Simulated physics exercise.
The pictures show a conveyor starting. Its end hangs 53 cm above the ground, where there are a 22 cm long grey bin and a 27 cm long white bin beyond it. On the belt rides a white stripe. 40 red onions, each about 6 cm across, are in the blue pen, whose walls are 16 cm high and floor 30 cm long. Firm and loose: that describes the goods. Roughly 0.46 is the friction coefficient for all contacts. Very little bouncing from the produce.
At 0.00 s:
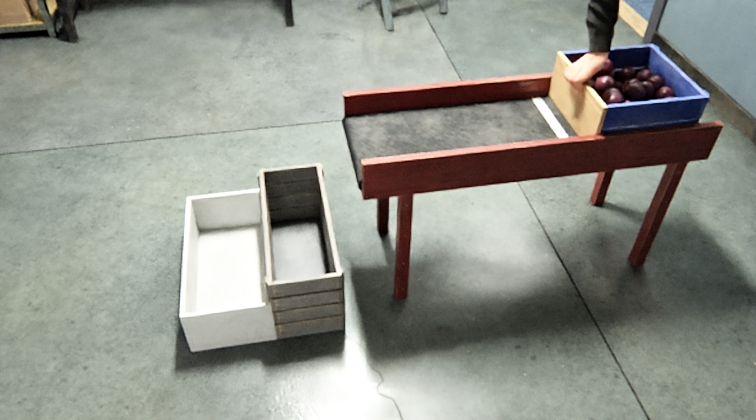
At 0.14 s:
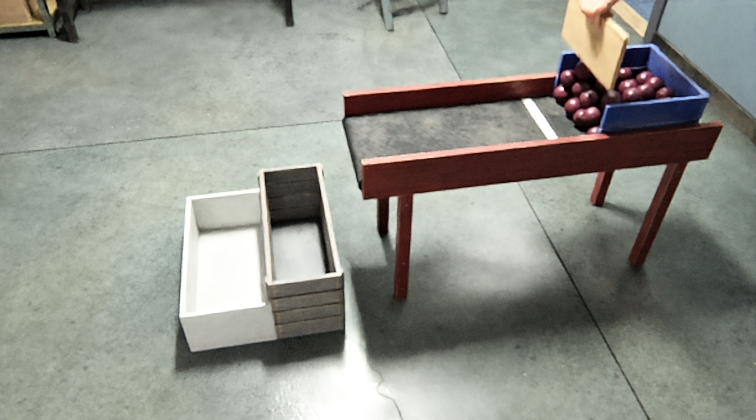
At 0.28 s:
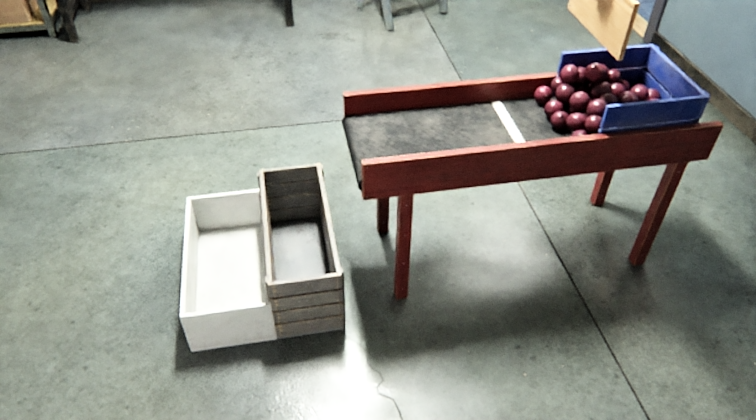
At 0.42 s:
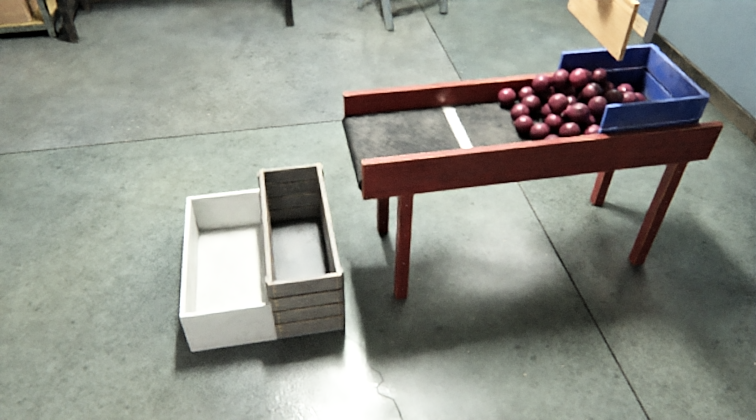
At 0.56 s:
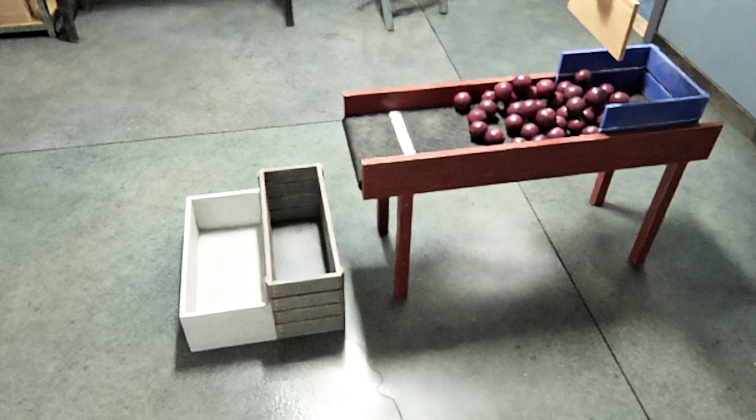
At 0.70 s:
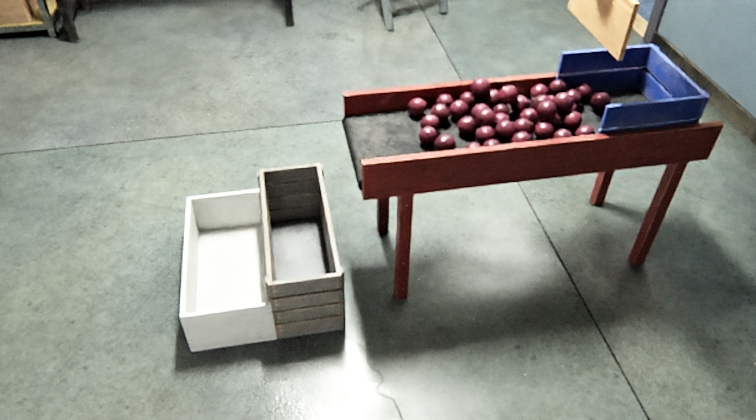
Red onions riding a dark belt leftward out of a blue pen, spreading out behind a white stripe after a hand lifts the board.
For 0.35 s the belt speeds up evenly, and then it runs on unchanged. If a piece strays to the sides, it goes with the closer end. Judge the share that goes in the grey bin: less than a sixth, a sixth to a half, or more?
That spot will get over fifty percent of the load.
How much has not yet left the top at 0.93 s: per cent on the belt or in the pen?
Roughly 90 per cent.
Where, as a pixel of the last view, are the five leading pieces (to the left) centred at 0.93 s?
Pixel (344, 136), give or take.
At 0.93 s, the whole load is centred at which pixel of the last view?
Near (444, 124) in pixels.
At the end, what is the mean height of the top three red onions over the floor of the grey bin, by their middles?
Roughly 10 cm.
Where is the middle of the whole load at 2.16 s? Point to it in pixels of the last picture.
Estimated centre in the last picture: (285, 262).
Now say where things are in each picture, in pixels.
In the first frame (places track the rim corner closest to us here), blue pen (607, 106); grey bin (272, 283); belt travel 0 cm; all still inside.
Blue pen (607, 106); belt travel 4 cm, in the second frame.
Blue pen (607, 106); belt travel 14 cm; 5 out, the lowest onion at (580, 139), in the third frame.
Blue pen (607, 106); belt travel 31 cm; 15 out, the lowest onion at (553, 144), in the fourth frame.
Blue pen (607, 106); belt travel 48 cm; 26 out, the lowest onion at (490, 99), in the fifth frame.
Blue pen (607, 106); grey bin (272, 283); belt travel 66 cm; 34 out, the lowest onion at (552, 121), in the sixth frame.
After 0.93 s, 2 still in the blue pen, 35 on the belt and 3 in the air.
After 1.23 s, 3 in the grey bin, 17 on the belt and 20 in the air.
After 1.63 s, 16 in the grey bin, 10 in the white bin, 4 on the belt, 1 on the ground beyond the white bin and 9 in the air.
When it is over (at 2.16 s), 26 in the grey bin, 12 in the white bin, 1 on the ground short of the grey bin and 1 on the ground beyond the white bin. Asked share, 26 of 40, 65 per cent.
